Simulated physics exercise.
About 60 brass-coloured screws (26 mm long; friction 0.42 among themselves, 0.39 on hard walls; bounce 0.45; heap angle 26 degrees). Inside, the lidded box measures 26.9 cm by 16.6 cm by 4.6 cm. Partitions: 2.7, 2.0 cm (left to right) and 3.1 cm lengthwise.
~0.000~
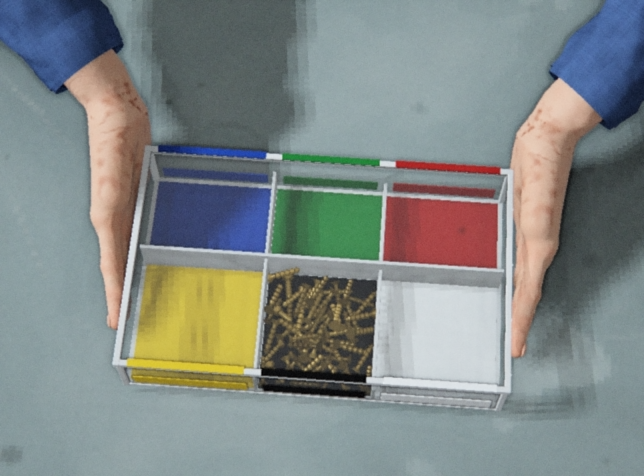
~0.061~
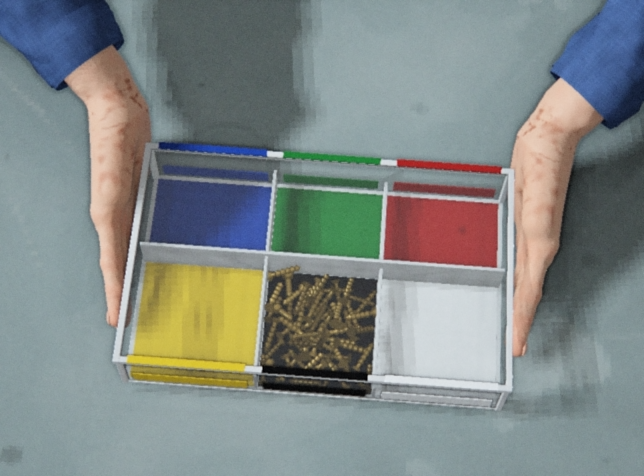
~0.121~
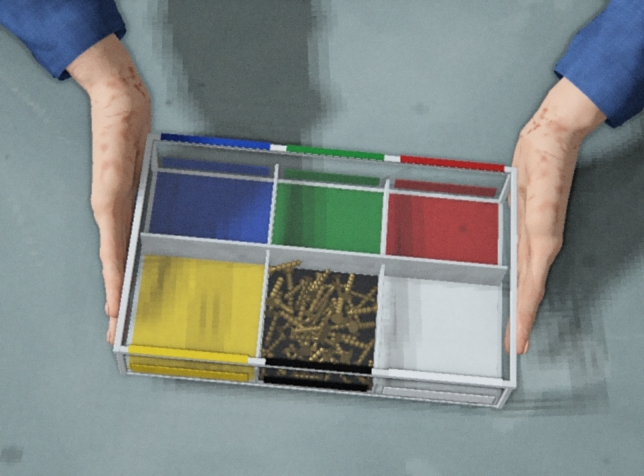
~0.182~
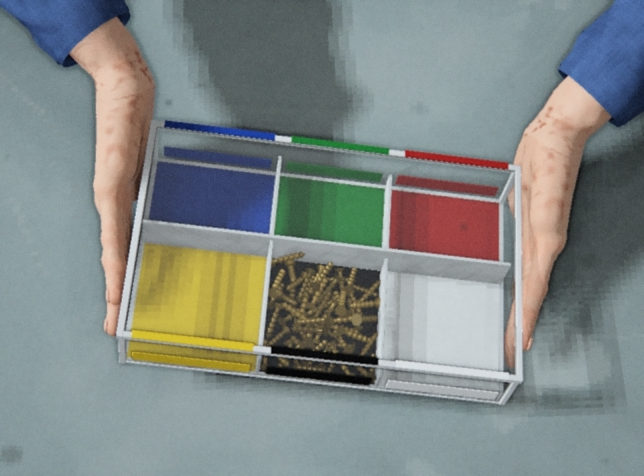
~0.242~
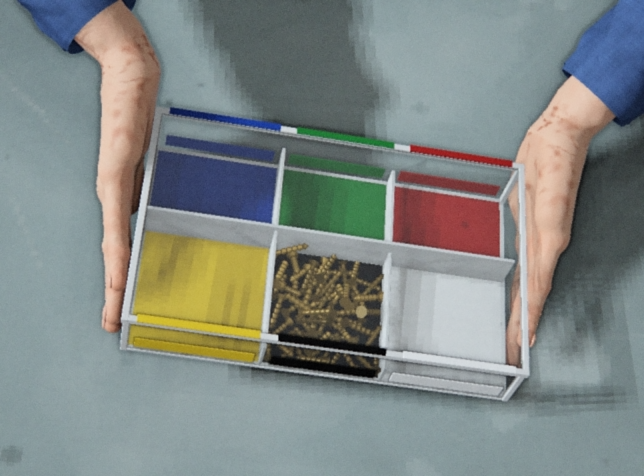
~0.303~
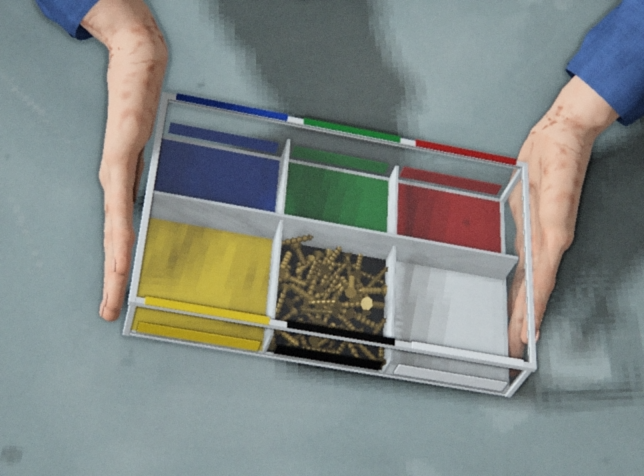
Clear lidded box of six compartments tilting between two hands, its right side dipping lower, with brass-coloured screws heaped in the black section.
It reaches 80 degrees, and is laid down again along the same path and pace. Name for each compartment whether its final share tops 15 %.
Red compartment: Above; blue compartment: Below; green compartment: Below; yellow compartment: Below; white compartment: Above; black compartment: Above.
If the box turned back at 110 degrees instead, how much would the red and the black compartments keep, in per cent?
In that case red 65; black 15.
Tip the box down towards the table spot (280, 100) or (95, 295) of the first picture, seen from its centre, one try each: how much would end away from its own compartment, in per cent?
Some 15 and 40 per cent.
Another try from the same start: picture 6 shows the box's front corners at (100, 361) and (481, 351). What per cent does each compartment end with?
Red 0, blue 0, green 0, yellow 40, white 0, black 60.
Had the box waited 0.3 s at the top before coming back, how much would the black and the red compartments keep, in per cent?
Then: Black 45, red 30.
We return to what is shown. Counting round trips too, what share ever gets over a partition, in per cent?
Some 55 per cent.
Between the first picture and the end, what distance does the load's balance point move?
About 9.0 cm.
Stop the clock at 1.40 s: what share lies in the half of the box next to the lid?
Roughly 40 per cent.
After 1.40 s, tilt 80 degrees; red 5 %, white 15 %, black 80 %.
Then, at 2.13 s, tilt 35 degrees; red 25 %, white 30 %, black 45 %.
After 2.89 s, tilt 0 degrees; red 25 %, white 30 %, black 45 %.
In the end, at 3.2 s, red 25 %, blue 0 %, green 0 %, yellow 0 %, white 30 %, black 45 %.
